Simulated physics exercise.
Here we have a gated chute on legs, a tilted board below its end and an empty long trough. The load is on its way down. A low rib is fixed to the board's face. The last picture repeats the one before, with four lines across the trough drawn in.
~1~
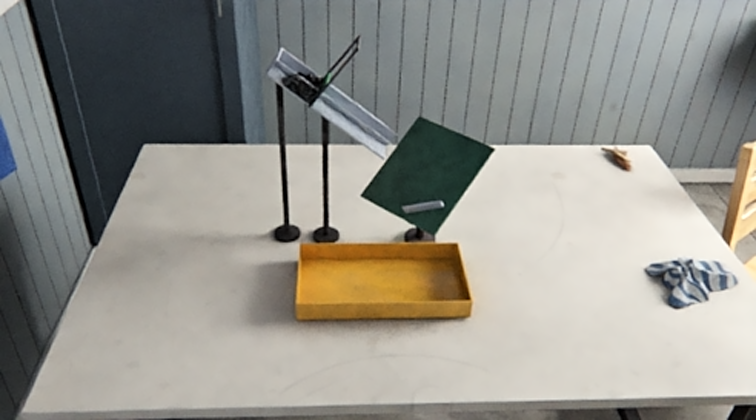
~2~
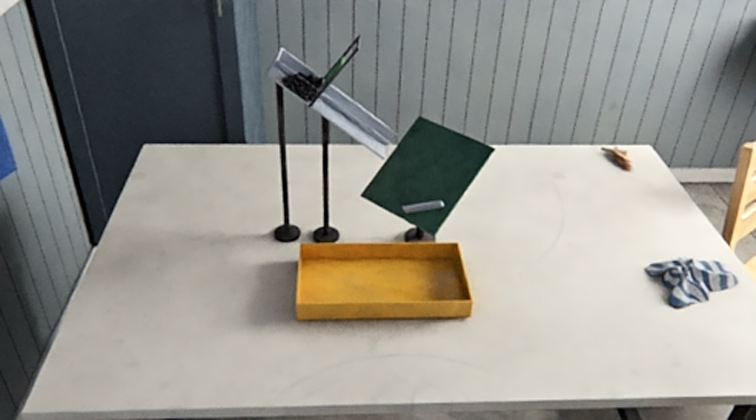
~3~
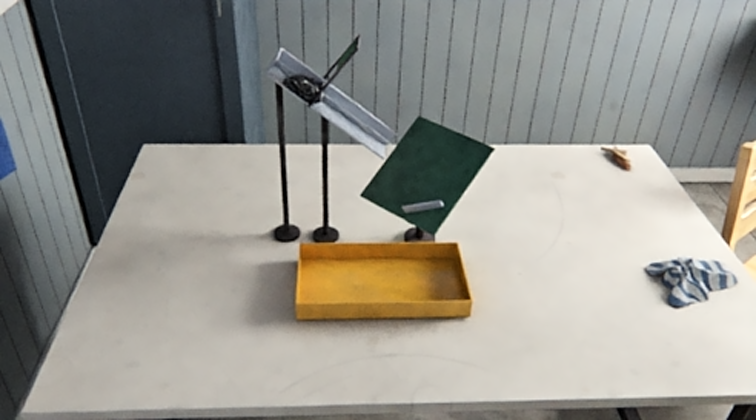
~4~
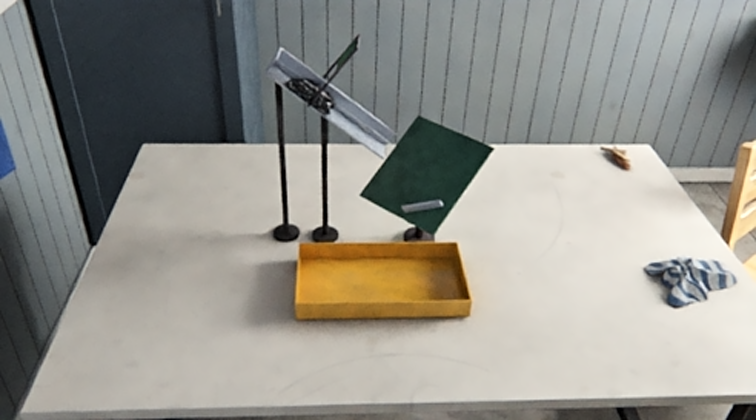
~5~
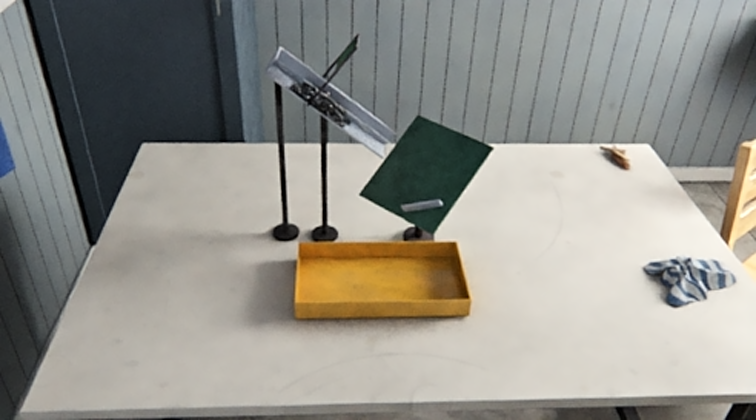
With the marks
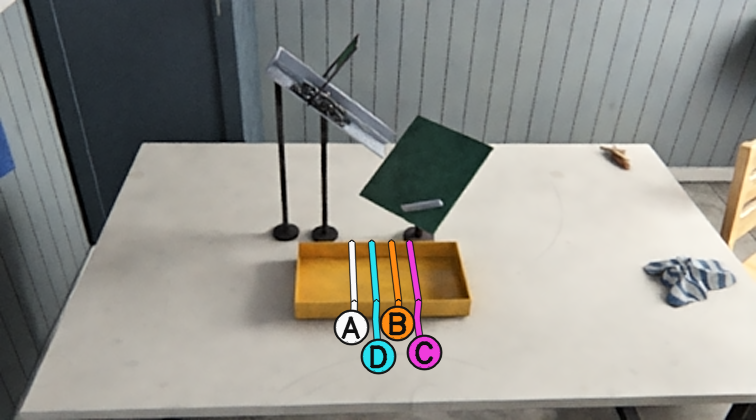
A gate swinging open on a raised metal chute, dark beans sliding down it above a tilted green board and yellow tray.
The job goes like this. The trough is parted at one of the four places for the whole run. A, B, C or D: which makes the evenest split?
Go for D.
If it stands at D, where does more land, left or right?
More lands on the right.
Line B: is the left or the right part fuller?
More lands on the left.
On the marked copy, line A crosses the front rim at (354, 302); line B crosses the front rim at (398, 301); line C crosses the front rim at (418, 301); line D crosses the front rim at (376, 301).
With A, of what is caught, just a few on the left of the divider, almost all on the right.
With B, of what is caught, almost all on the left of the divider, about a tenth on the right.
With C, of what is caught, almost all on the left of the divider, just a few on the right.
With D, of what is caught, roughly a third on the left of the divider, roughly two thirds on the right.
